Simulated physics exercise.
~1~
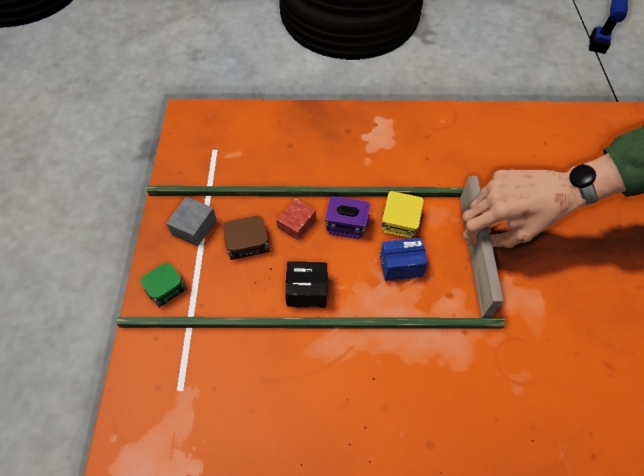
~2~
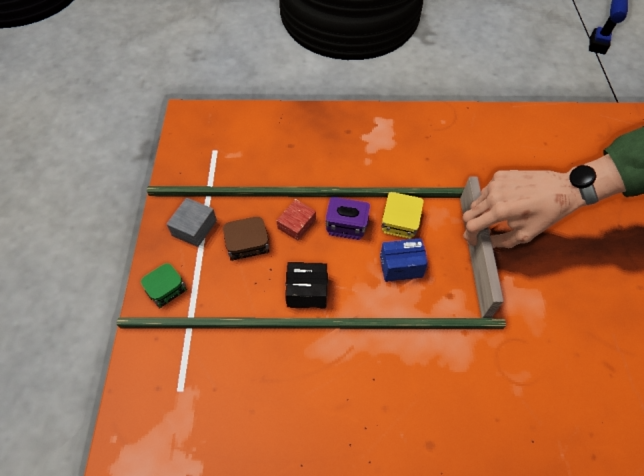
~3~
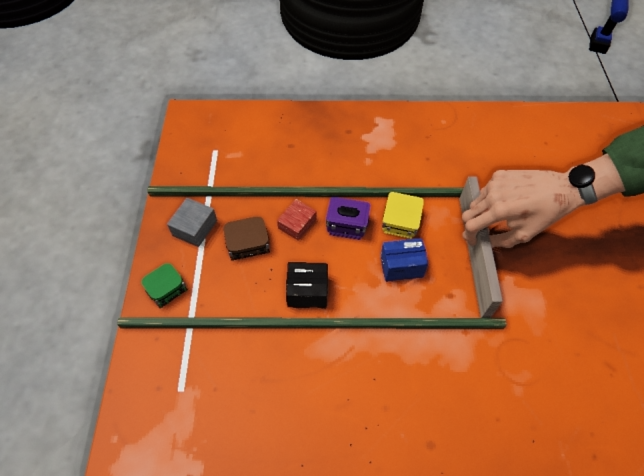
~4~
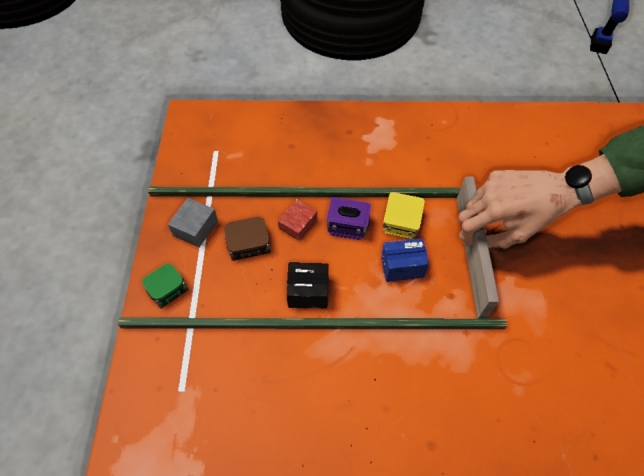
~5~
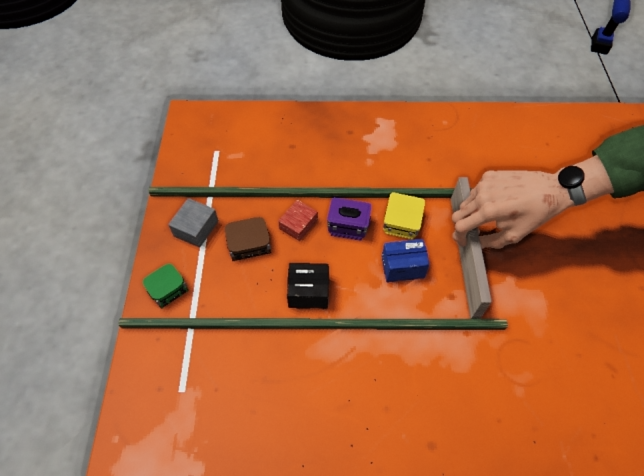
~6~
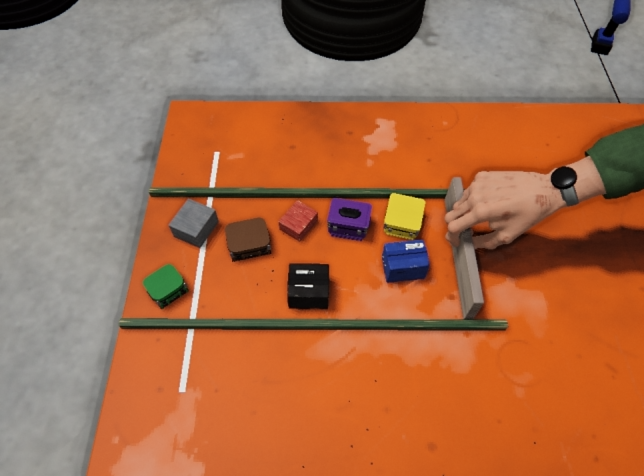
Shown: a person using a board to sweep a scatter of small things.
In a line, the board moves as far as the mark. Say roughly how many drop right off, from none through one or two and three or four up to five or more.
Dropping off: One or two.
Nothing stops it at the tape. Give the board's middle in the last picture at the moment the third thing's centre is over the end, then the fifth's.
Around (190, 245); afterwards around (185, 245).
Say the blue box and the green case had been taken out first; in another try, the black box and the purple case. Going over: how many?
Count: 2 (first case); 1 (second).
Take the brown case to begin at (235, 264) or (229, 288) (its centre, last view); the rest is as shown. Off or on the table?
Brown case: Holds firm; holds firm.
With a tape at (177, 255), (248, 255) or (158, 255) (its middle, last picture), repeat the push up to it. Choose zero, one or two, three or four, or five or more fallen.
So in that order I'd say more than four; 1 or 2; at least five.
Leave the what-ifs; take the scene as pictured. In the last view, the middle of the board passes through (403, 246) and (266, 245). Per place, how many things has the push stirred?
Counts: 3, 7.
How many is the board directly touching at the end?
3 in contact.
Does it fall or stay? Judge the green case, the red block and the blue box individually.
Here's how it goes: The green case hangs in there, the red block goes down and the blue box hangs in there.
Soon after, none off yet; green case at rest near (166, 286); grey block at rest near (194, 223); brown case moving near (244, 241).
After that, none off yet; green case at rest near (166, 286); grey block displaced about its own width near (163, 227); brown case displaced about its own width near (207, 255).
In the end, the number that fall off is one or two; gone, red block and grey block.
